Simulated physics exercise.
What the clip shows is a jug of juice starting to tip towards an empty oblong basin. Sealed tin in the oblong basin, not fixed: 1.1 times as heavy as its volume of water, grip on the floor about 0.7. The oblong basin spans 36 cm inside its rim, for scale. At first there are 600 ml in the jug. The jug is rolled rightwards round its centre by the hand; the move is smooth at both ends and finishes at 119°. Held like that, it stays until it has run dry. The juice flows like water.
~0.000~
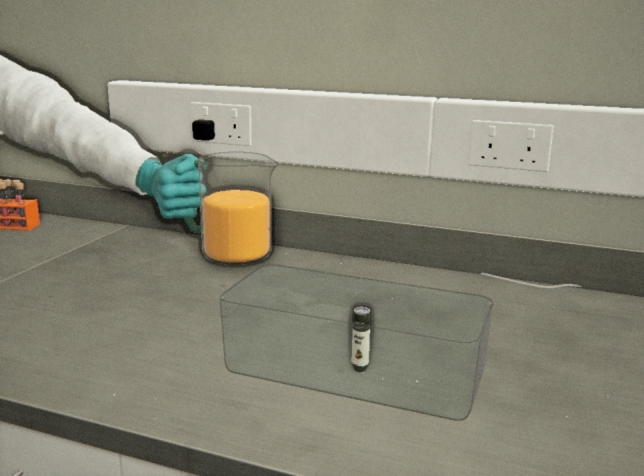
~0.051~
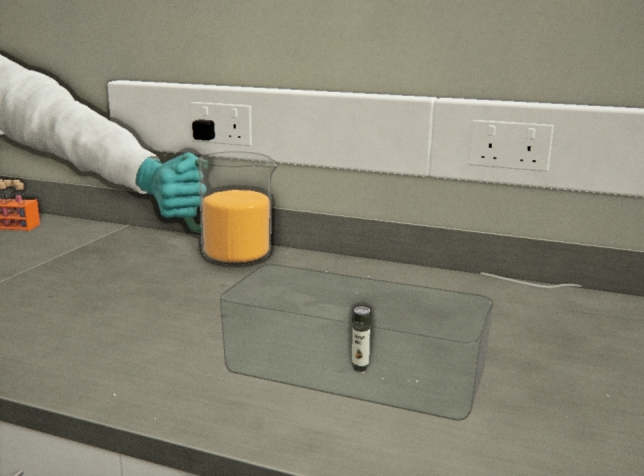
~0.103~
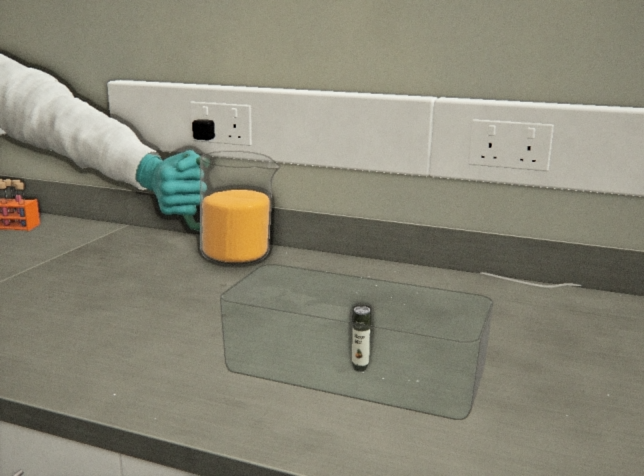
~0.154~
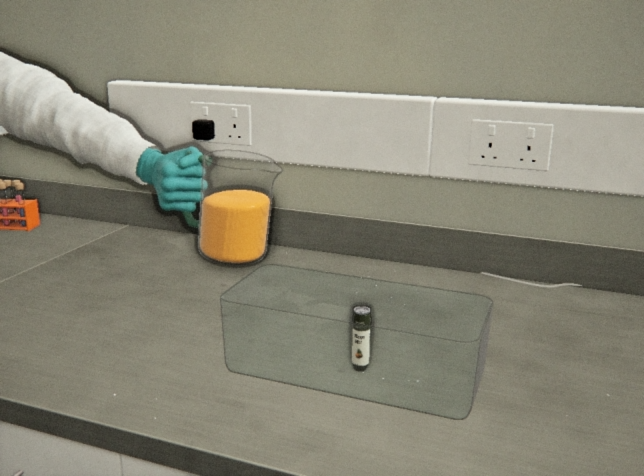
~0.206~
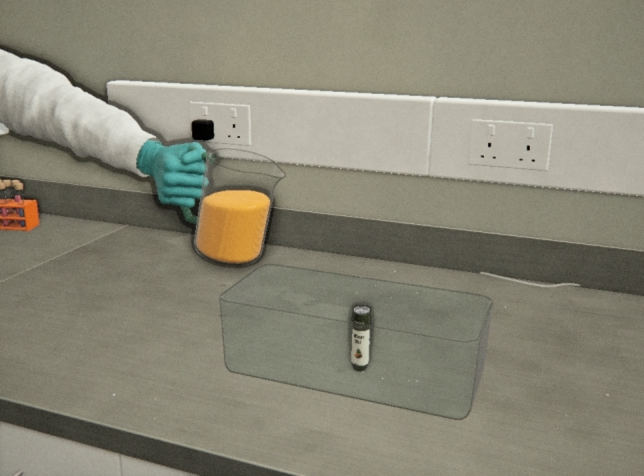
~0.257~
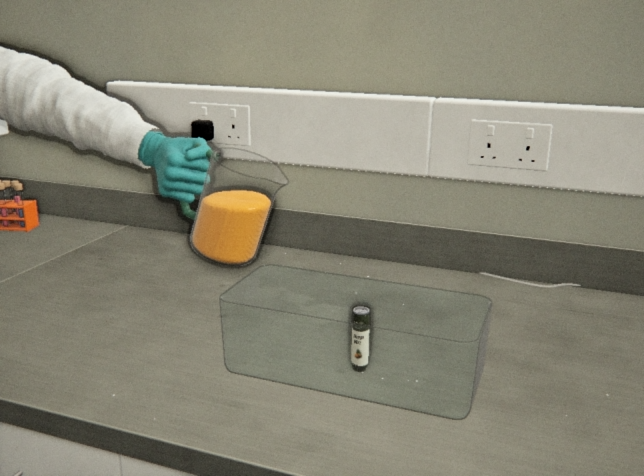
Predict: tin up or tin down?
My guess is it's going to stay on its base.
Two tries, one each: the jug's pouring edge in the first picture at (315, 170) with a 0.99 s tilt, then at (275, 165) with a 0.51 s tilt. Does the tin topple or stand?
Run one: It tumbles. Run two: It does not tip.
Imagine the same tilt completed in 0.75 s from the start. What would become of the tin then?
The tin stays on its base.
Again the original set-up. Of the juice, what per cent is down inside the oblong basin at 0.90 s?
Near 66 per cent of the total.
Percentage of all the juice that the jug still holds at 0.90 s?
Close to 22 percent of the whole amount.
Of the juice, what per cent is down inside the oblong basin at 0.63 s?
Some 1 per cent.
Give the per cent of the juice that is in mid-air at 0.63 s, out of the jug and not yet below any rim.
Around 10 percent.
After 0.63 s the tilt is 84° and 90 per cent is still to pour; the tin stands where it began.
After 0.90 s the tilt is 116° and 22 per cent is still to pour; the tin stands where it began.
After 1.18 s the tilt is 119° and 0 per cent is still to pour; the tin stands where it began.
After 1.49 s the tilt is 119° and 0 per cent is still to pour; the tin stands where it began.
In the end the tin stands where it began.
